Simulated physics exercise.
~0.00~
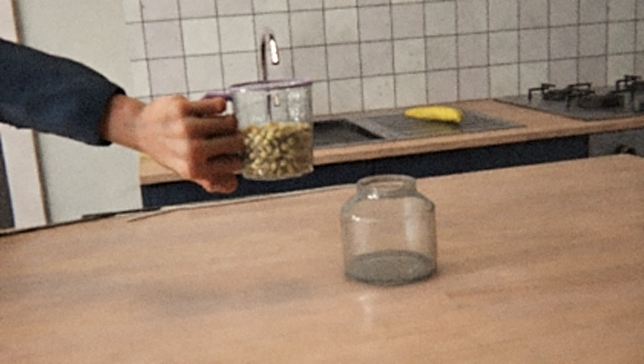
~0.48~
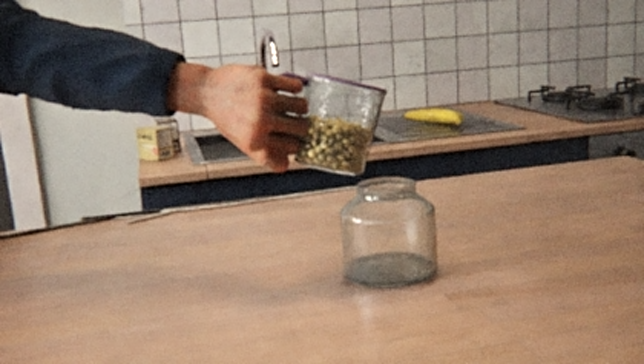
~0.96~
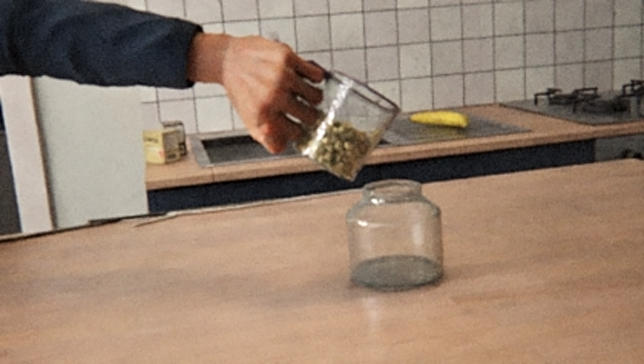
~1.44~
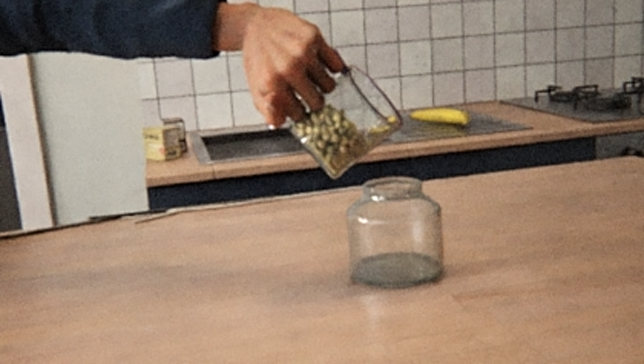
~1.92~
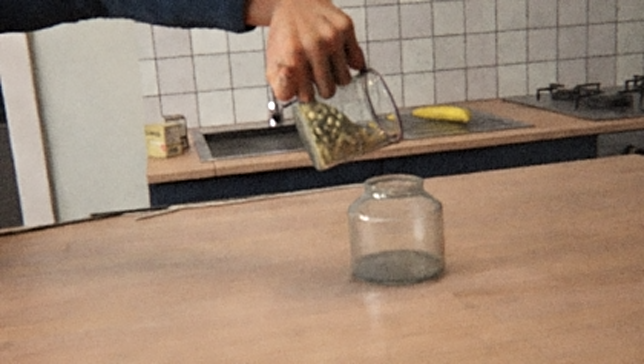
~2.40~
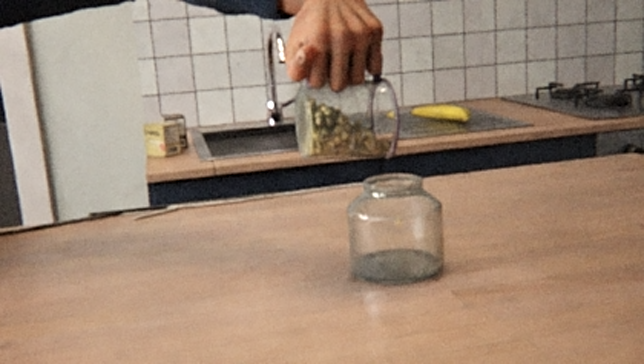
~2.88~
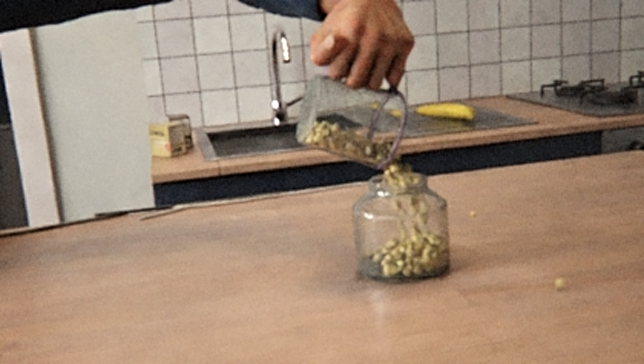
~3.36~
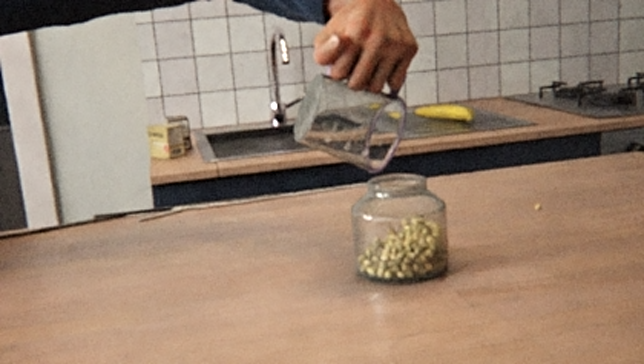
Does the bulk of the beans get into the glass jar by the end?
Yes, the bulk of the beans ends up in the jar, with hardly any left in the cup and hardly any spilt on the table.
